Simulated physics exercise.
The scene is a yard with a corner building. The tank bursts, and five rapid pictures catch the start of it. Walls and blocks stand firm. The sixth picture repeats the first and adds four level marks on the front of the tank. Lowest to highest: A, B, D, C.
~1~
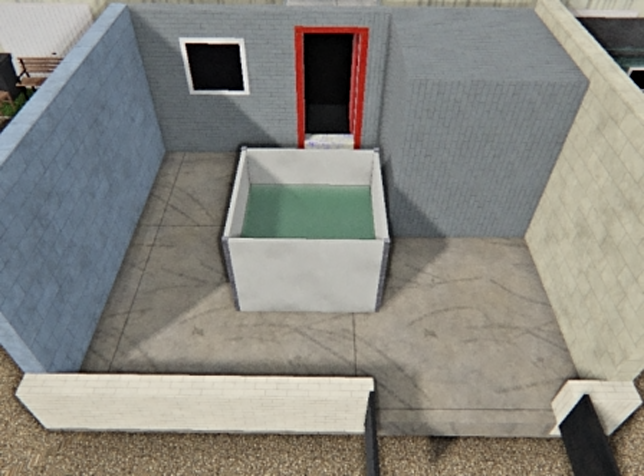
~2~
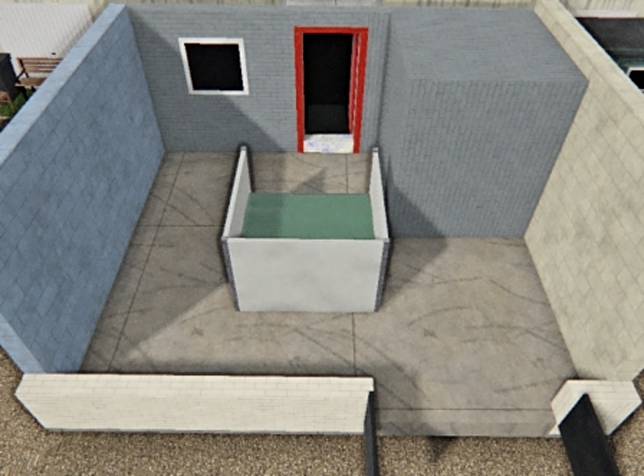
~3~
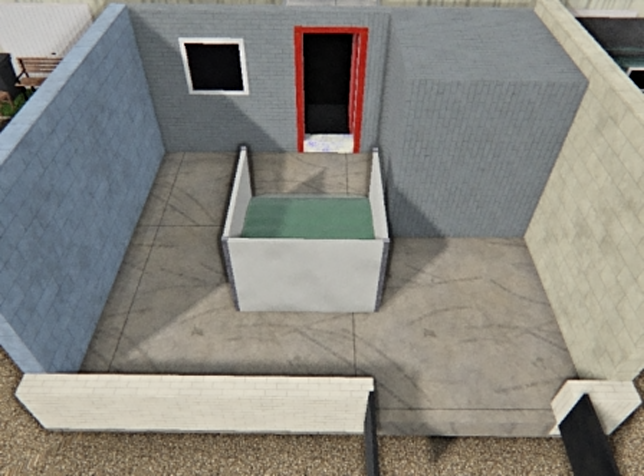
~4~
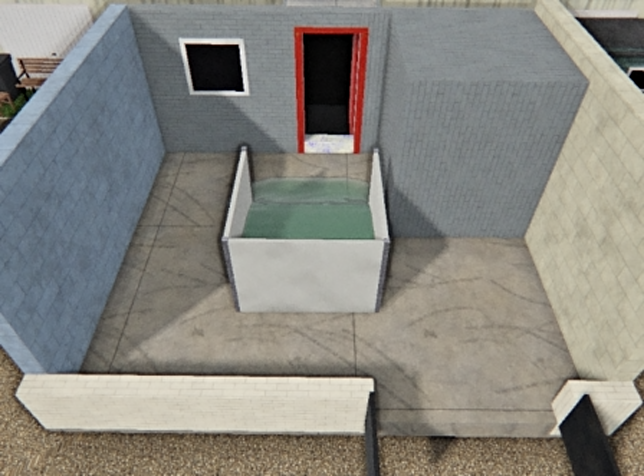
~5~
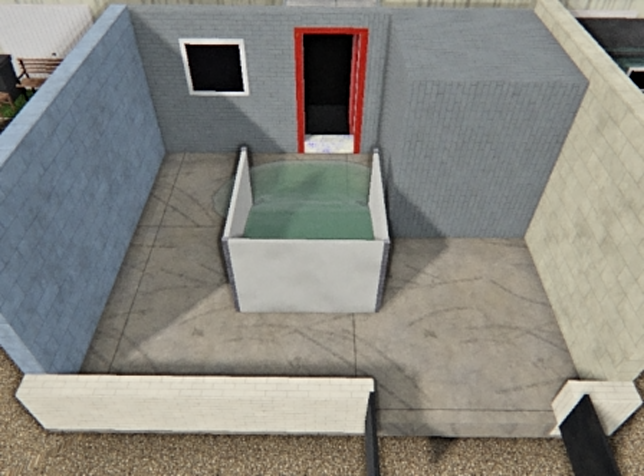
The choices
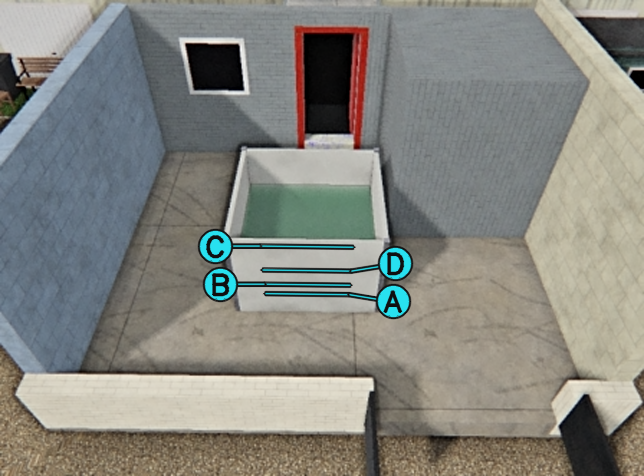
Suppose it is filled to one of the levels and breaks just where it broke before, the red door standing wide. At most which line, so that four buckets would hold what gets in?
I would pick level A.
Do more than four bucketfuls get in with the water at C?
Yes, that goes wrong.
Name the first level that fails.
The answer is B.
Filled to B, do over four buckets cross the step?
Yes, that goes wrong.
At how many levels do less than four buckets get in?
One of the four.
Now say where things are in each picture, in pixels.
The first frame shows water in the tank at rest, its middle at (309, 223); foot of the red doorway at (329, 152); open gate at (471, 377).
In the second frame, water covers 2 % of the ground, its front hidden from here.
In the third frame, water covers 6 % of the ground, its front hidden from here.
In the fourth frame, water covers 11 % of the ground, its front hidden from here.
In the fifth frame, water covers 17 % of the ground, its front hidden from here.
In cyan, A at (307, 294); B at (307, 284); C at (306, 246); D at (307, 270); from the bottom up A, B, D, C.
With A, a bucket or two gets in.
With B, about 12 bucketfuls get in.
With C, dozens of bucketfuls pour in.
With D, dozens of bucketfuls pour in.
